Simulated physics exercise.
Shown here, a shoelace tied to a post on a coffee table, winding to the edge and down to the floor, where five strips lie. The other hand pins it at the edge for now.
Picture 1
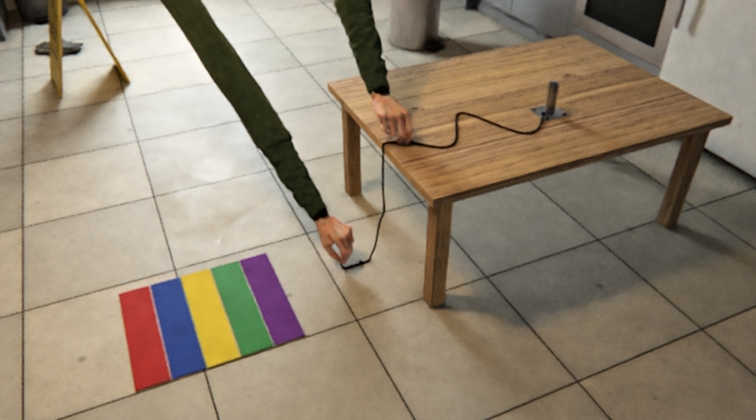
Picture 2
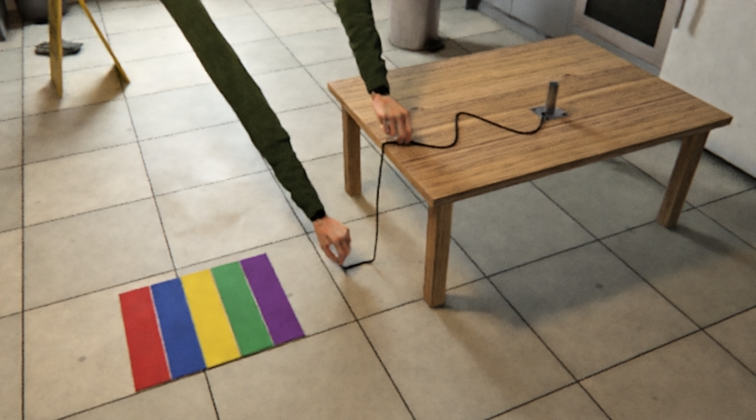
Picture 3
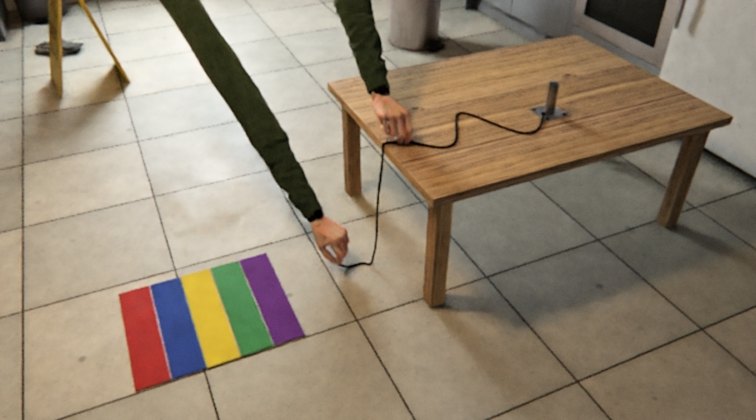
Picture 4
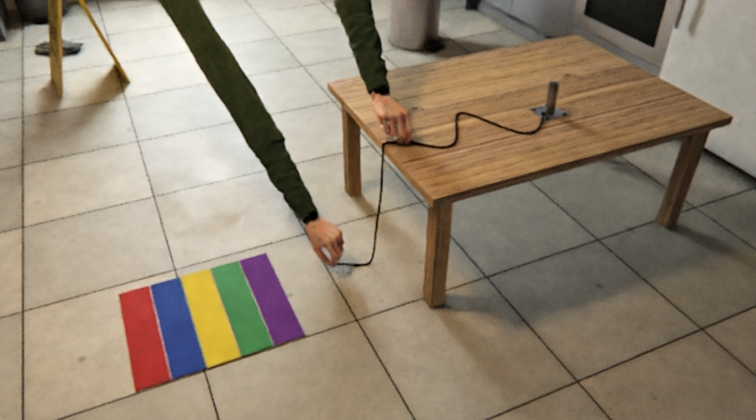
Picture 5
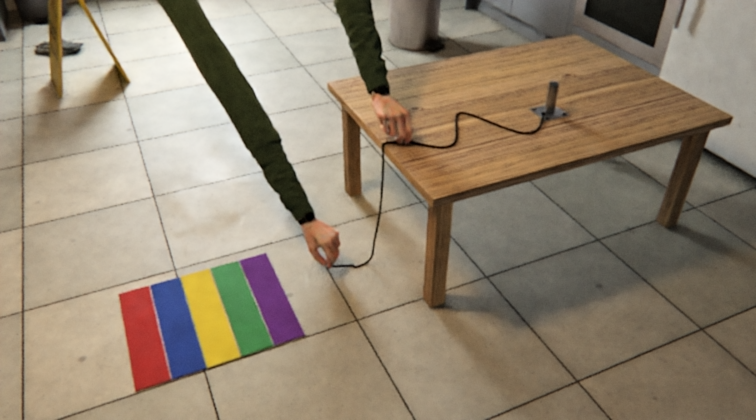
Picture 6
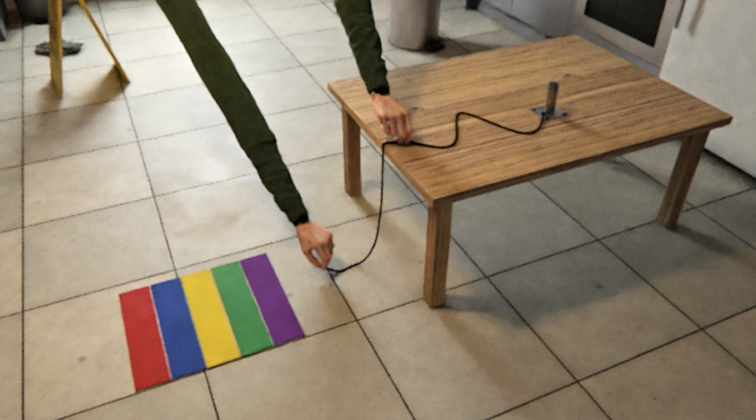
A hand drawing a dark cord's end slightly left along the tiled floor while another pins it at the wooden table's edge.
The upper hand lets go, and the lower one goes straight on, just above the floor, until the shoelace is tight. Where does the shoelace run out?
The red one.
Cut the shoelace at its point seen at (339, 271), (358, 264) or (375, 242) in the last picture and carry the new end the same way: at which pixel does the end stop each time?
About (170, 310), (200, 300) and (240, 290).
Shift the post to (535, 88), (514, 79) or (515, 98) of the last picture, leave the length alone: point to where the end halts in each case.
Near (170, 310), (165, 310) and (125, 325).
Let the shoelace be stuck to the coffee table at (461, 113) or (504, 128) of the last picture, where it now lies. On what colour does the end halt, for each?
In that order: Yellow; blue.
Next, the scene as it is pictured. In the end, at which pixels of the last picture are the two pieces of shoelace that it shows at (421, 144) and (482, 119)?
They go to (341, 176) and to (454, 131).
Soon after, end near (208, 300); over yellow.
After that, end near (166, 312); over blue.
At the stop, end near (140, 320); over red. It halts on the red strip.
